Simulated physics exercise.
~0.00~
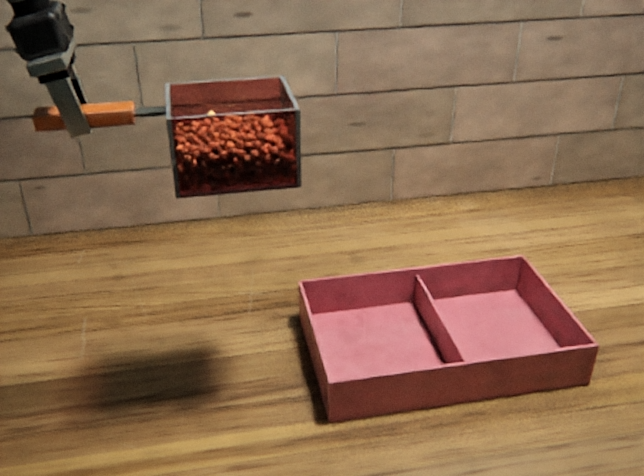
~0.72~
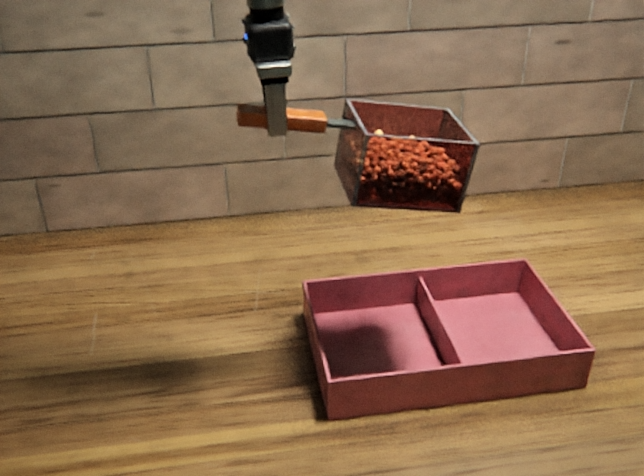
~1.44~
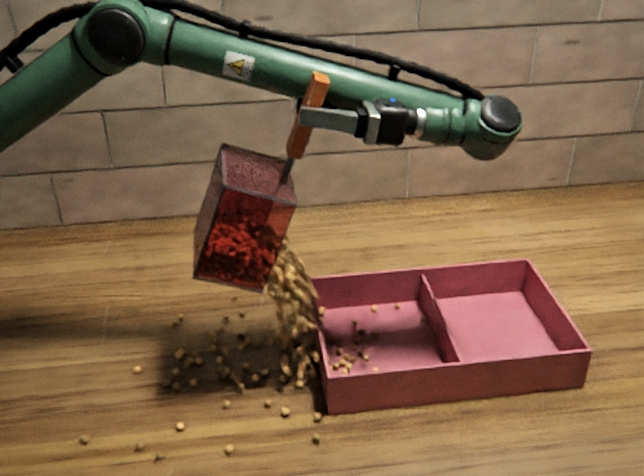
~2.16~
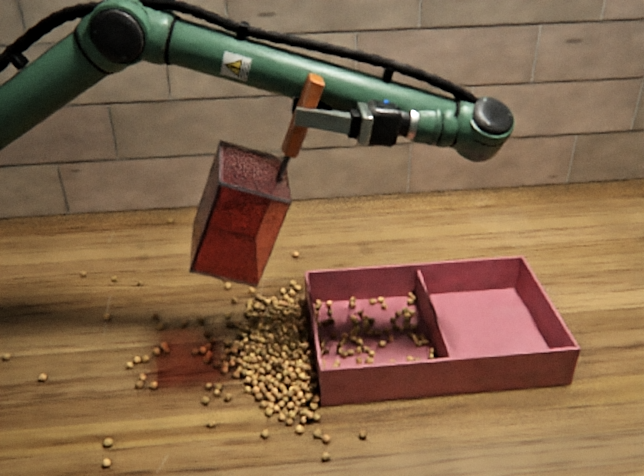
A green robot arm carried a clear box of dried chickpeas rightward toward a pink divided tray, then tipped it steeply so they poured out, leaving most heaped on the wooden table beside the tray and some scattered in its left compartment.
